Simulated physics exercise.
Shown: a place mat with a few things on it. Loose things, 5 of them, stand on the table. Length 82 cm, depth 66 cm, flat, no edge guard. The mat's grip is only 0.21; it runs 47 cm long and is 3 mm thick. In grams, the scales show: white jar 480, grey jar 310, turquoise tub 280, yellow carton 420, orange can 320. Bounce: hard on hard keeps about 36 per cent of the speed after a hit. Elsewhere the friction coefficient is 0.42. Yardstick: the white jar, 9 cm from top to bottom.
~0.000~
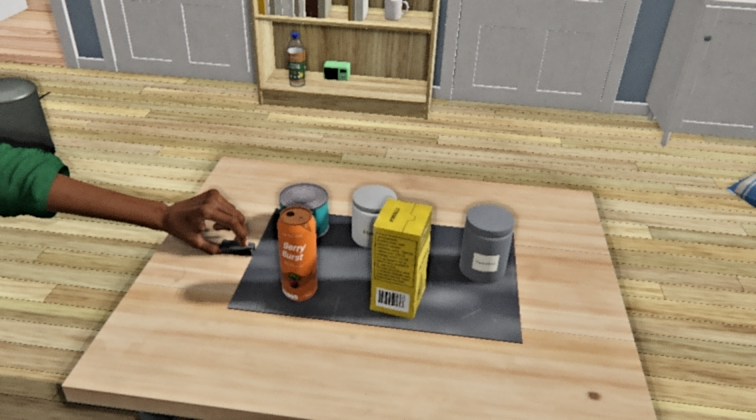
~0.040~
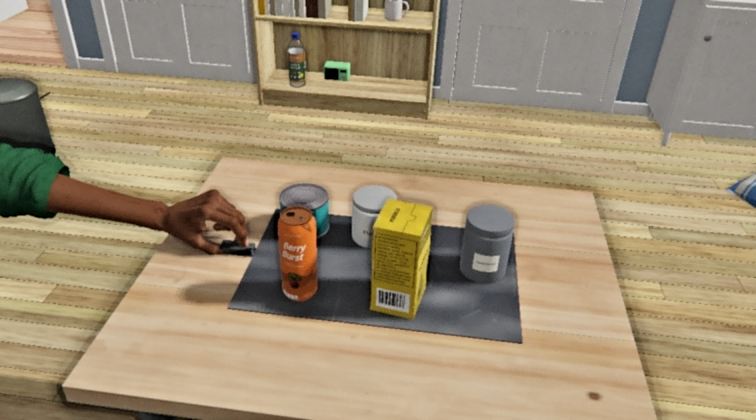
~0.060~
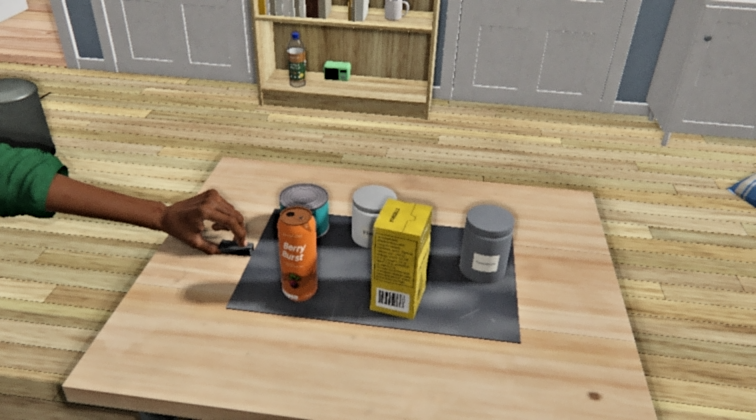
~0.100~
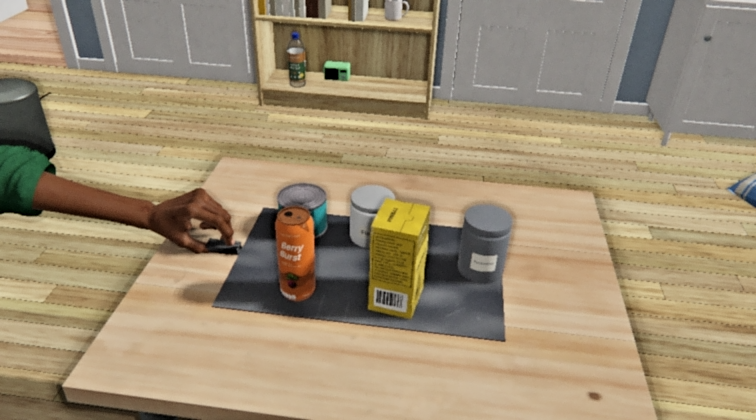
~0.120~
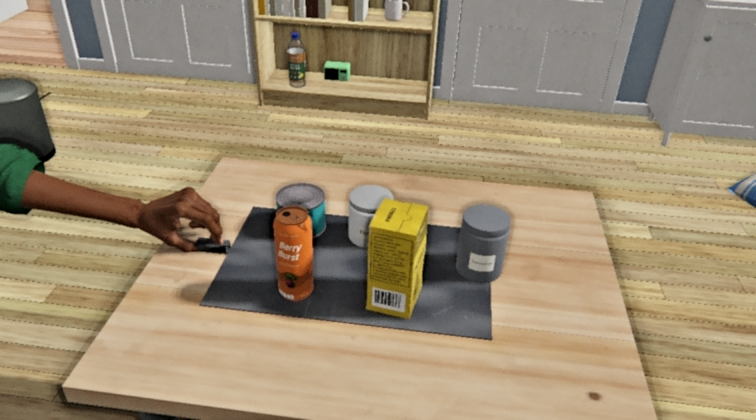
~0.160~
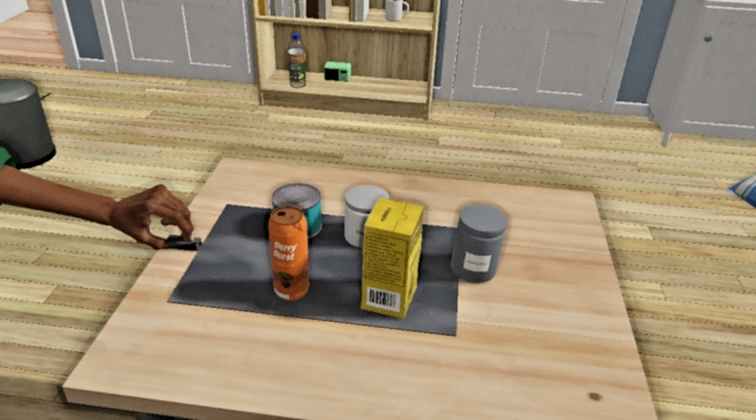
The clip shows a hand gripping the left edge of a dark mat on a wooden table, then pulling it leftward beneath an orange can, yellow carton, and three other containers, which stay upright and shift slightly left.
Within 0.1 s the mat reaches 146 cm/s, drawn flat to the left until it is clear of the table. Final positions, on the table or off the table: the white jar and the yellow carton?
At the end, white jar: On, yellow carton: On.
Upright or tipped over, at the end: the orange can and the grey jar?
In the last frame the orange can does not stay up and the grey jar remains up.
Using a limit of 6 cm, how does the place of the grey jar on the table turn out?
As for the grey jar, it stays where it was.
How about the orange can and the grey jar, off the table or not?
The orange can winds up out of bounds; the grey jar stays within bounds.
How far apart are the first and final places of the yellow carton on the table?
It ends up around 8 cm from its start.
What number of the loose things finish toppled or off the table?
Count: 2.
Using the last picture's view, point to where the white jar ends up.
It settles at around (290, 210).
After 0.56 s, 69 cm of pull; turquoise tub now off the table; white jar moved 16 cm near (289, 210); yellow carton 8° off upright near (344, 252).
After 0.86 s, 88 cm of pull; orange can now off the table; white jar moved 16 cm near (289, 210); yellow carton 3° off upright near (349, 254).
In the end (1.5 s), off the table, turquoise tub and orange can; not toppled but over 6 cm from the start, white jar and yellow carton; grey jar under 6 cm from the start. At the end, from the last picture's camera, white jar near (289, 210), yellow carton near (351, 256).
